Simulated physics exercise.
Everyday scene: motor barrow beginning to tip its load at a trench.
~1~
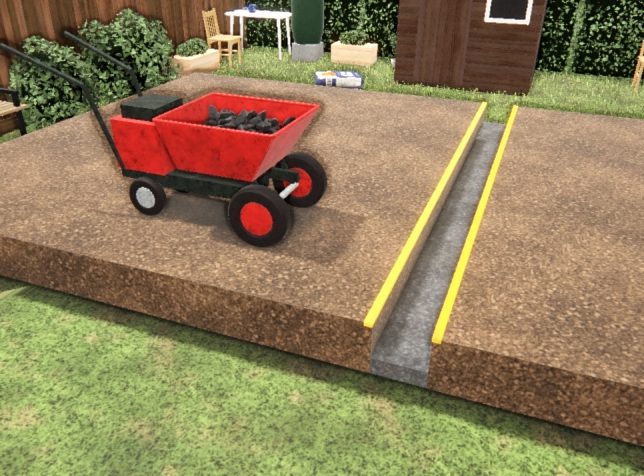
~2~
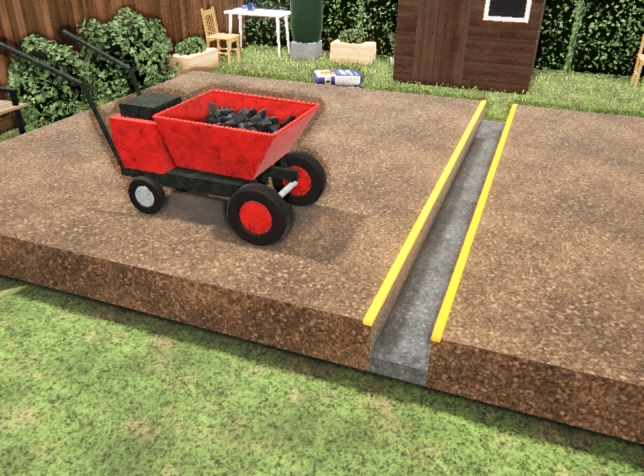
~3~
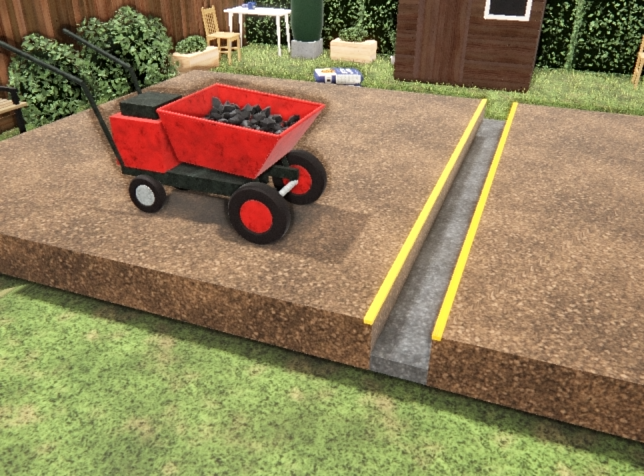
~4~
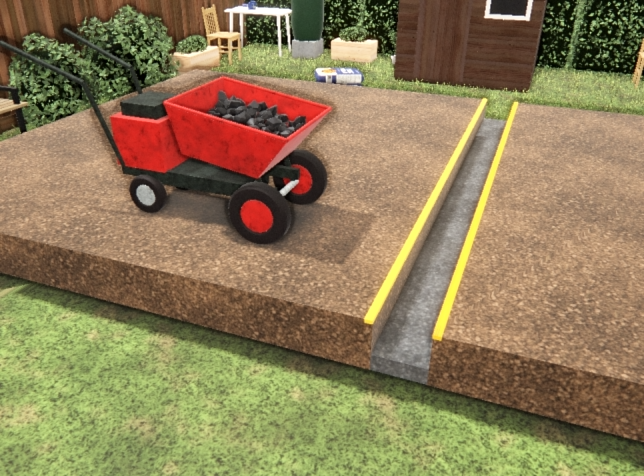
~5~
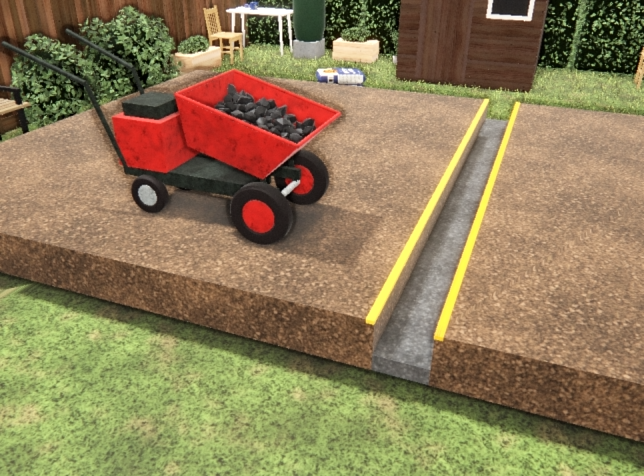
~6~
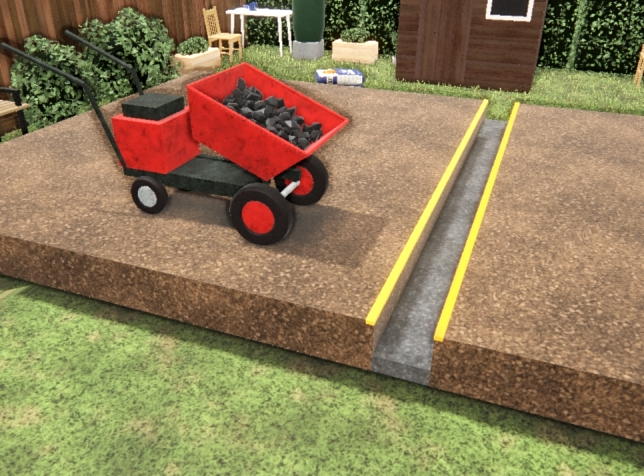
A red motor barrow loaded with black lumps stood still on brown ground, left of a narrow trench edged in yellow, and its skip slowly tilted forward to the right, its back end rising.
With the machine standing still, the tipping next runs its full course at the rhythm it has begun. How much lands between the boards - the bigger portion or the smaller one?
The amount in the trench falls below half.
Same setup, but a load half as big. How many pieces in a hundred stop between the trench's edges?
About 20 per cent.
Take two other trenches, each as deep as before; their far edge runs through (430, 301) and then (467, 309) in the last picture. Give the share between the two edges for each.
I'd expect close to 30 in a hundred and then close to 30 in a hundred.
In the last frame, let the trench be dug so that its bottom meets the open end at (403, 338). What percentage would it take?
I'd put it at about 30 in a hundred.
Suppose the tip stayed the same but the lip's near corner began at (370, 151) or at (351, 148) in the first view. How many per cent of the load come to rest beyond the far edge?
About 50 percent at the first place and about 30 percent at the second.
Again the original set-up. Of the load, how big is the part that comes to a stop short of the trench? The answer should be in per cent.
Roughly 45 percent.
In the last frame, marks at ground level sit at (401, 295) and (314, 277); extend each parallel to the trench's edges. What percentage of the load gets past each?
That's 20 per cent for the first and 80 per cent for the second.
Soon, skip tipped steeply; all in the skip.
A while on, skip tipped right over; most in the skip; about a quarter short of the trench; a stray few in or heaped over the trench; a stray few falling.
Towards the end, skip tipped right over; about a third in the skip; about a third short of the trench; about a quarter in or heaped over the trench.
Finally, skip tipped right over; about a quarter in the skip; about half short of the trench; about a third in or heaped over the trench; none beyond it.
